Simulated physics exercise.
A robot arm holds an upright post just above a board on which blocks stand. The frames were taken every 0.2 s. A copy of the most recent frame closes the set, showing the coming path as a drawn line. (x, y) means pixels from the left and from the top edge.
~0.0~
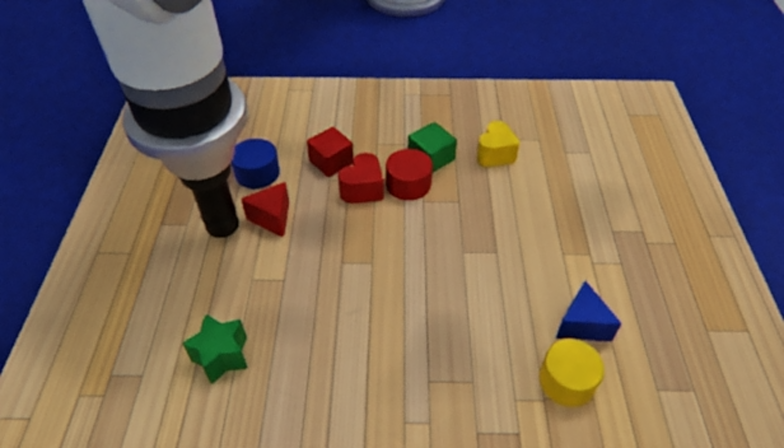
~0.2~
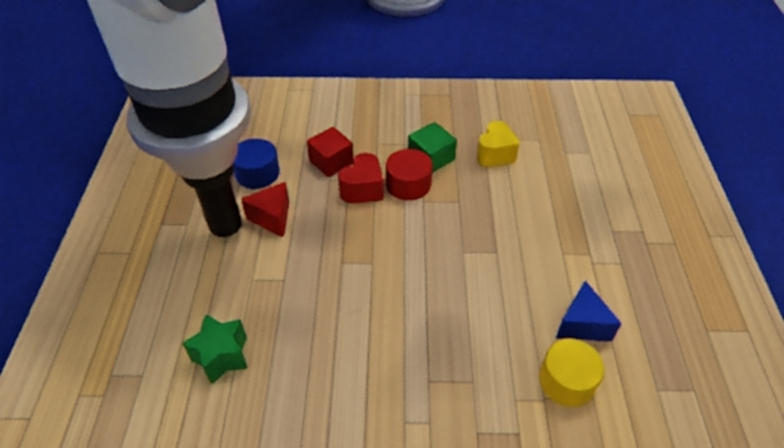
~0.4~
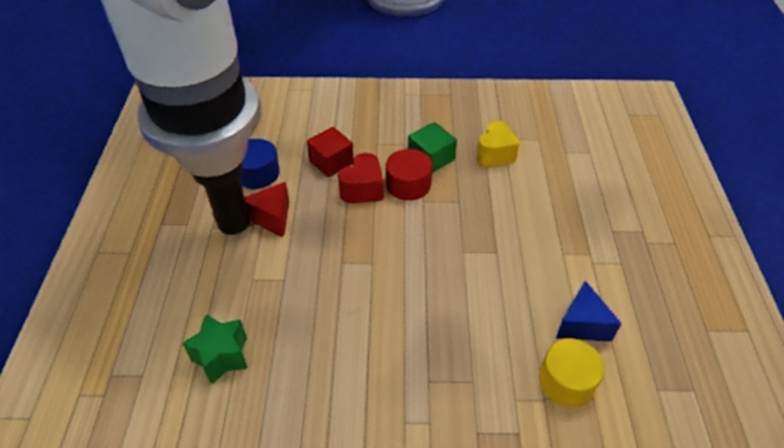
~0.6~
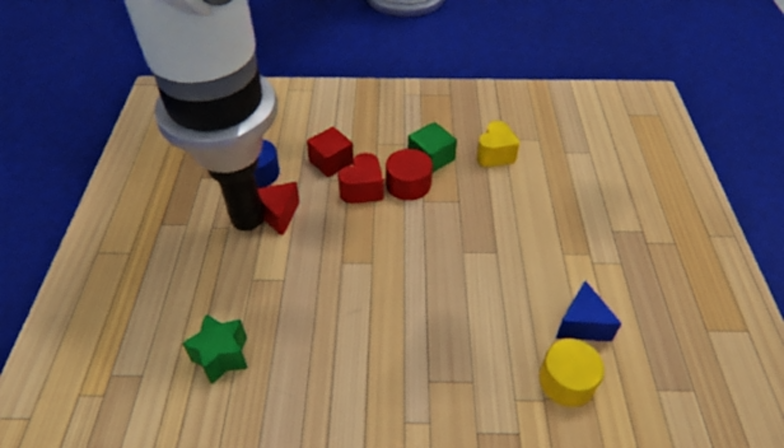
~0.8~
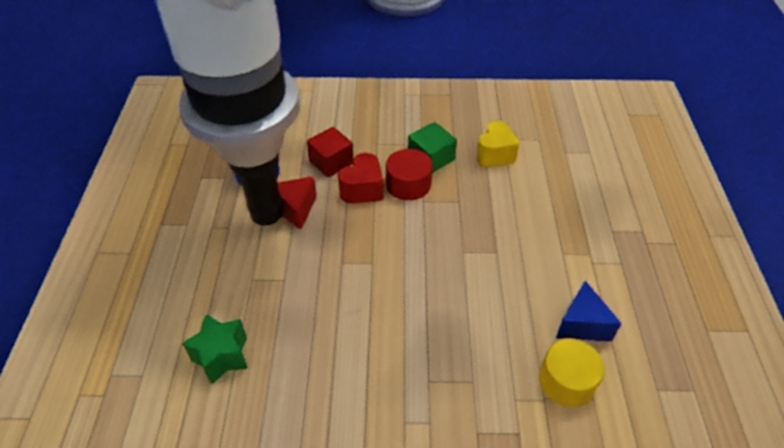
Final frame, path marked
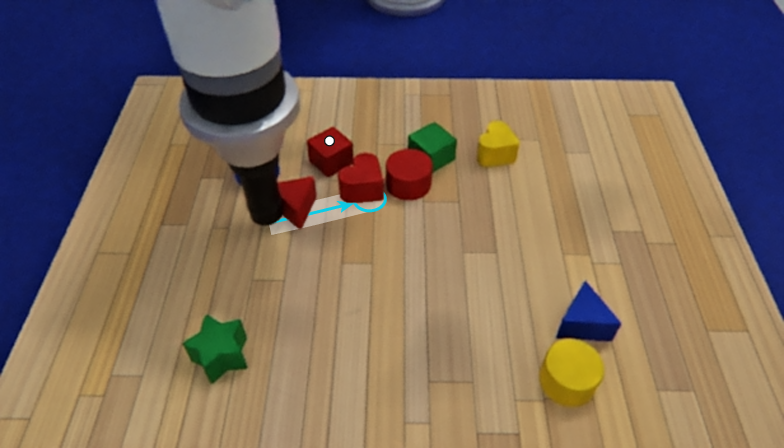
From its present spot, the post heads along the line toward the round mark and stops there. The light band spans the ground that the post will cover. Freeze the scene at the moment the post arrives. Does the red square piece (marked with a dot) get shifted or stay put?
By the end it has moved.
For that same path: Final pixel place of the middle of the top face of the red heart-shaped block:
Its top middle will sit at (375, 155).
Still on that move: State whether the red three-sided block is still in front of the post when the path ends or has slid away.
Left aside or behind.
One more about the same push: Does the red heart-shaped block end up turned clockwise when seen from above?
Yes, I think so.
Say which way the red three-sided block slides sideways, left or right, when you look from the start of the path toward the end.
Pushed left.
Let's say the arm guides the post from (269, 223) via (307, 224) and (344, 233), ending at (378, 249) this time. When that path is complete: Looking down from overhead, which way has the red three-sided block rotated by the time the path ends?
It makes a counterclockwise turn.
The line goes in a line from (269, 223) to (370, 199); the dot is on the red square piece.
What follows on the original path. One third of the way, post at (302, 207); red three-sided block at (323, 178).
Two thirds of the way, post at (336, 199); red three-sided block at (331, 165), turned 40° anticlockwise; red square piece at (326, 136); red heart-shaped block at (371, 160), turned 30° clockwise; red disc at (414, 164).
At the end, post at (369, 191); red three-sided block at (331, 163), turned 55° anticlockwise; red square piece at (323, 134); red heart-shaped block at (375, 155), turned 25° clockwise; red disc at (415, 164).
